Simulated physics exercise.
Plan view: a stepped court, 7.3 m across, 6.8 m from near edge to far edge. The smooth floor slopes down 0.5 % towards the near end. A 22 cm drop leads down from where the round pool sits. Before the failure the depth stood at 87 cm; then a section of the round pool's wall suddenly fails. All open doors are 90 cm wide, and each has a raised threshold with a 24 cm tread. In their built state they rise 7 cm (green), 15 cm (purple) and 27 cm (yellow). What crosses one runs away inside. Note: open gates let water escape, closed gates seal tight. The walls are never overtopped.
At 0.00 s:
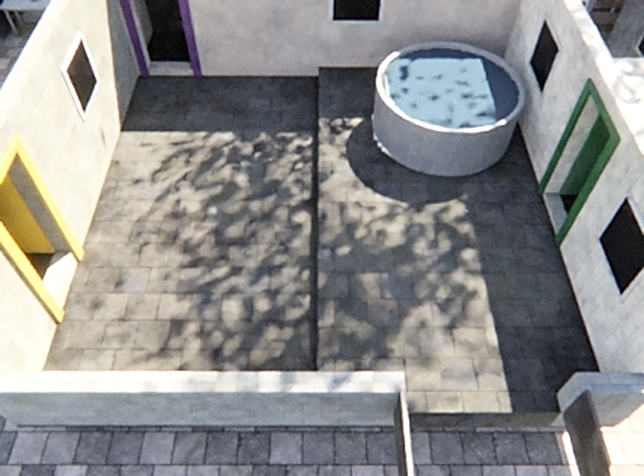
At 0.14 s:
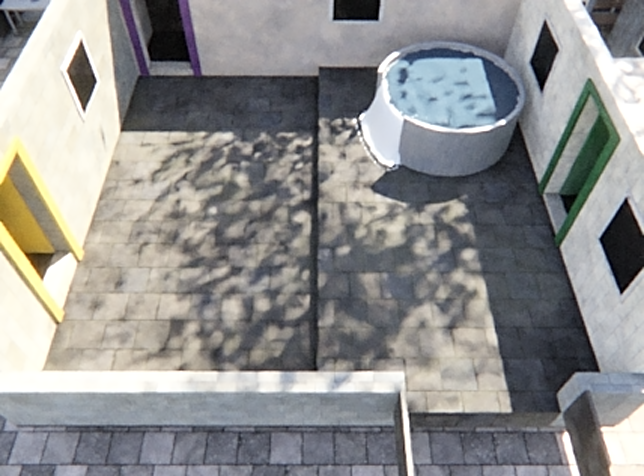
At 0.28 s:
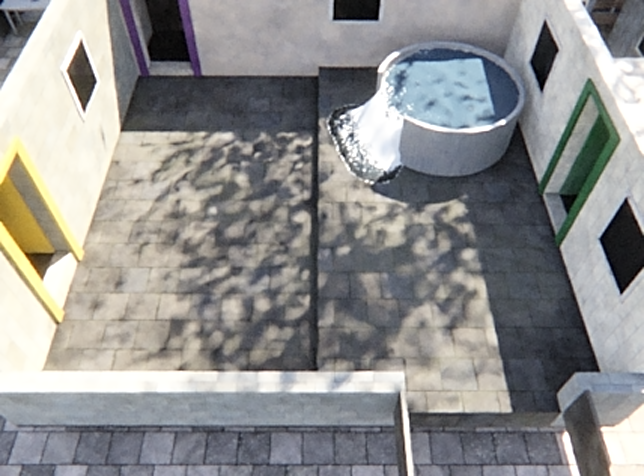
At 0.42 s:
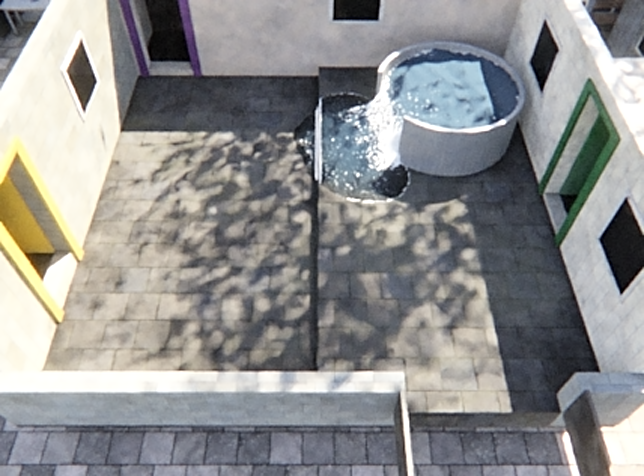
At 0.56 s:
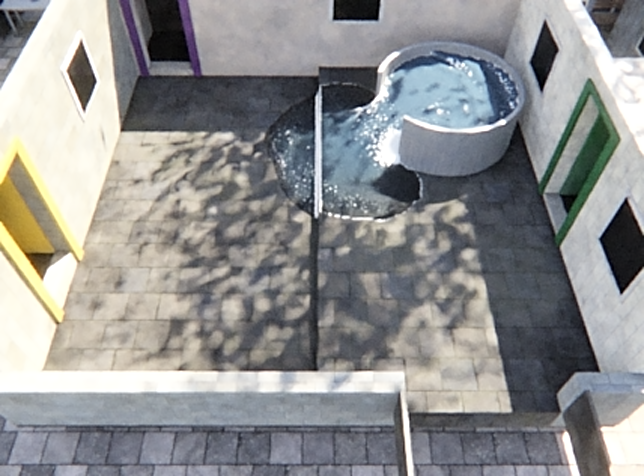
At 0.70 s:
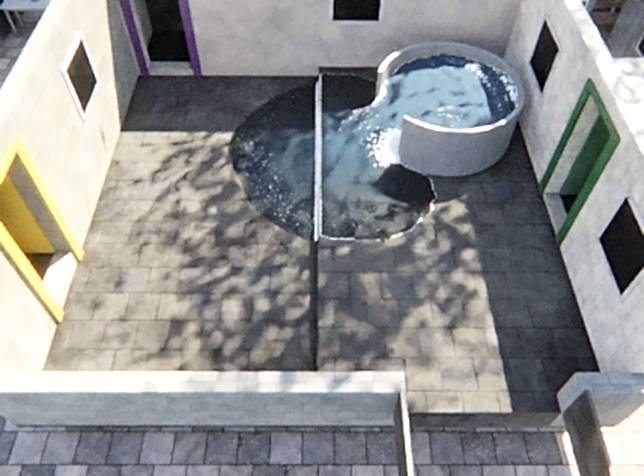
We see a walled, paved courtyard with a round pool at the upper right; its left side opens and water pours out, spreading left across the floor and over the step in a widening, rounded sheet.
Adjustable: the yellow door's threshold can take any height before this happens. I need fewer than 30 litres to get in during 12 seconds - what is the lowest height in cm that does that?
I would say 16 cm is just enough.
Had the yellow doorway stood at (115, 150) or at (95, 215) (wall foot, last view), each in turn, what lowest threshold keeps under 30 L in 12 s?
22 and 21 cm.
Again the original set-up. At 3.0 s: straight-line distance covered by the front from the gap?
Close to 6.6 metres, I'd say.
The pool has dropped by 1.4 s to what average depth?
Some 54 cm.
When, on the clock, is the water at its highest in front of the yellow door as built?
I'd guess close to 2.2 seconds.
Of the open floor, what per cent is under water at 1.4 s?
I'd estimate about 50 percent.
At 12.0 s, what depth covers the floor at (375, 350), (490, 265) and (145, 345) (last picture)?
Some 1, 0 and 12 cm.
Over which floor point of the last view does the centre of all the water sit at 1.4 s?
Around (379, 139).
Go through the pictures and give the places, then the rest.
The round pool at (449, 87) is whole and still, 87 cm deep; the yellow door at (43, 244) is dry, in the first picture.
The gap is at (382, 124), the front 0.3 m out at (359, 118); the back of the round pool holds 87 cm, in the second picture.
The gap is at (381, 126), the front 0.8 m out at (333, 120); the back of the round pool holds 87 cm, in the third picture.
The front is at (300, 143), 1.4 m from the gap at (381, 128); 3.1 m2 of floor is wet, 86 cm left at the back, in the fourth picture.
The gap is at (381, 128), the front 1.9 m out at (270, 145); the back of the round pool holds 80 cm, in the fifth picture.
The front is at (235, 154), 2.6 m from the gap at (381, 128); 8.4 m2 of floor is wet, 73 cm left at the back; 3.1 m in a straight line remain to the yellow door at (43, 244), in the sixth picture.
After 1.4 s water covers 50 % of the floor, deepest (38 cm) near (378, 145); it has not reached the yellow door.
After 3.0 s water covers 65 % of the floor, deepest (44 cm) near (38, 386); 20 cm at the yellow door, 0 litres in over its 27 cm threshold.
After 12.0 s water covers 60 % of the floor, deepest (19 cm) near (171, 127); 10 cm at the yellow door, 0 litres in over its 27 cm threshold.
At the yellow door as built, the water arrived by 1.7 s and peaked near 24 cm at 2.2 s.
Run again over the same 12 s with other heights there, 46 litres in over 14 cm, 11 litres over 18.5 cm. The limit of 30 litres is kept from about 16 cm up.
